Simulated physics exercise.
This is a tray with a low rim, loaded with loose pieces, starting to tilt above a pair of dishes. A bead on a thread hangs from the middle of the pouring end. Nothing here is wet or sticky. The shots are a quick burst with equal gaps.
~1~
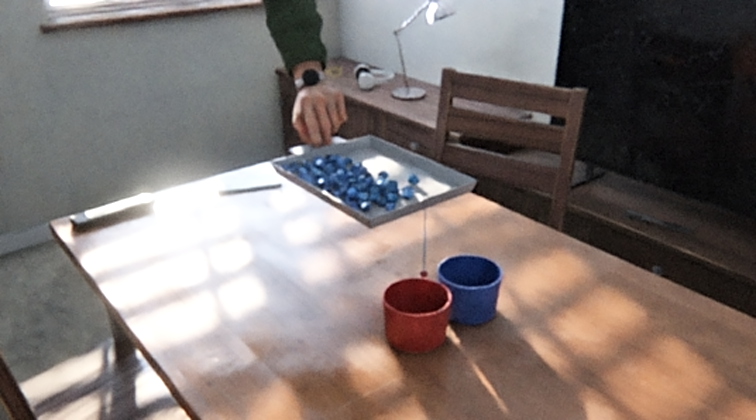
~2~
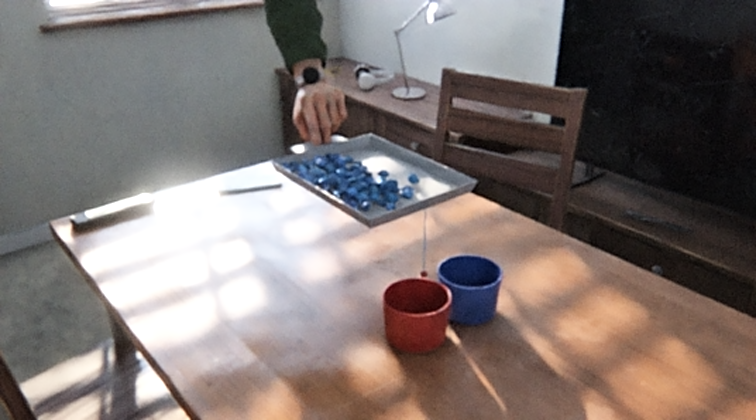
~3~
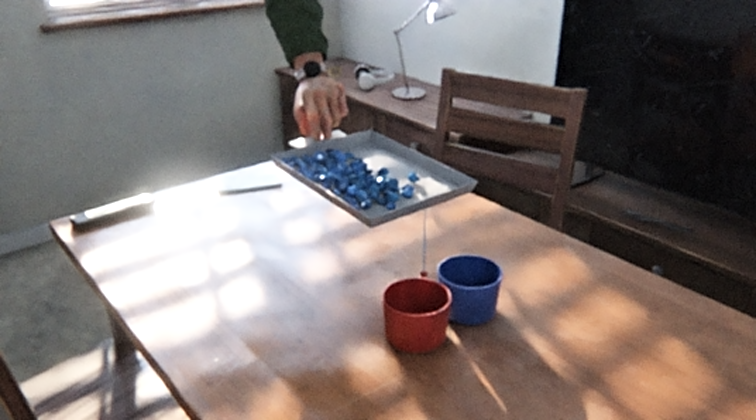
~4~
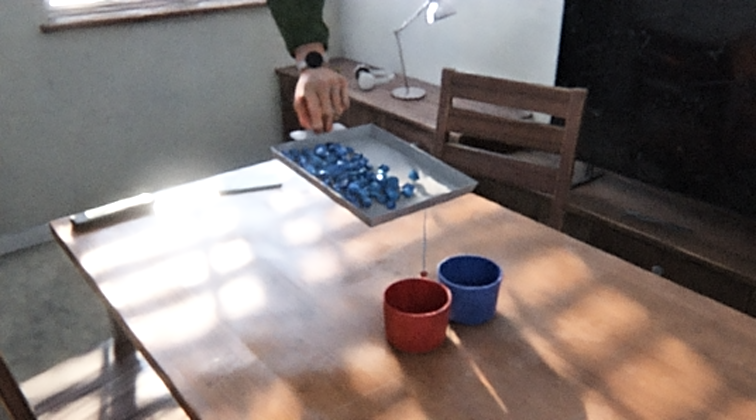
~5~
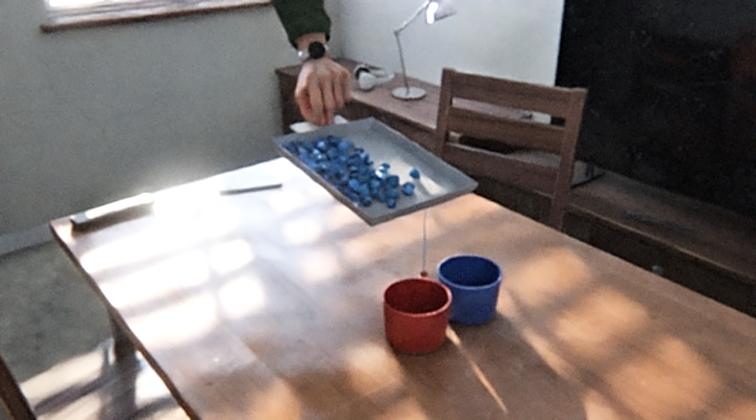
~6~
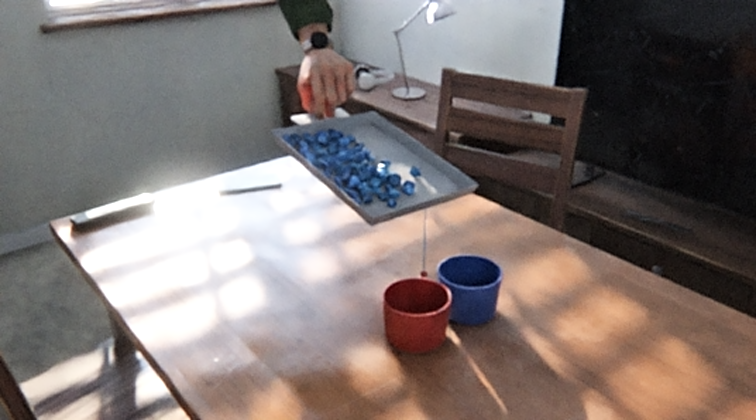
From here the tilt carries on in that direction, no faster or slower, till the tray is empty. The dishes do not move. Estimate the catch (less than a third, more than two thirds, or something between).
Together they catch between a third and two thirds.
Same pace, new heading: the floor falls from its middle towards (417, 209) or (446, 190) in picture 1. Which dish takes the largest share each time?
At the first place left, at the second the right dish.
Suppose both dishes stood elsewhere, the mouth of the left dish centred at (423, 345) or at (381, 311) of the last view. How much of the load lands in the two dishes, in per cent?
First some 10, then 40 per cent.
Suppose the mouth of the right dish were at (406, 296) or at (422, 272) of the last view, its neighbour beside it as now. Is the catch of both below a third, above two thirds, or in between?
One: Under a third. Two: Less than a third.
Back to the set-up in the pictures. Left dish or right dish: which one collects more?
It is the right dish.
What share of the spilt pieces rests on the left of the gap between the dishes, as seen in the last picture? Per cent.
Roughly 20 in a hundred.
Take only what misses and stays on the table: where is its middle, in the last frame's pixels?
At about (501, 363).
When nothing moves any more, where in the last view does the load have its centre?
At about (465, 318).
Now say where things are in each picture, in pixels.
Corners of the pouring end at (371, 216) and (471, 180), level; middle of the load at (353, 182), aquarium stones; left dish at (439, 328); right dish at (492, 300); bead on its thread at (424, 274), in the first picture.
Corners of the pouring end at (371, 216) and (471, 180), level; middle of the load at (353, 181), in the second picture.
Corners of the pouring end at (371, 216) and (472, 181), tipped barely, lowest at the right corner; middle of the load at (353, 178), in the third picture.
Corners of the pouring end at (372, 215) and (472, 182), tipped a little, lowest at the right corner; middle of the load at (336, 172), in the fourth picture.
Corners of the pouring end at (373, 215) and (473, 182), tipped a little, lowest at the right corner; middle of the load at (337, 168), in the fifth picture.
Corners of the pouring end at (373, 214) and (473, 183), tipped a little, lowest at the right corner; middle of the load at (337, 163); left dish at (439, 328); right dish at (492, 300), in the sixth picture.
Soon, tray tipped steeply; most on the tray; a stray few in the left dish; a stray few in the right dish; a small part in the air.
A while on, tray tipped right over; about a quarter on the tray; a small part in the left dish; about a quarter in the right dish; about a quarter outside both; about a quarter in the air.
Towards the end, tray tipped past a quarter turn; a small part in the left dish; about a third in the right dish; about half outside both.
Finally, tray tipped past a quarter turn; a small part in the left dish; about a third in the right dish; about half outside both.
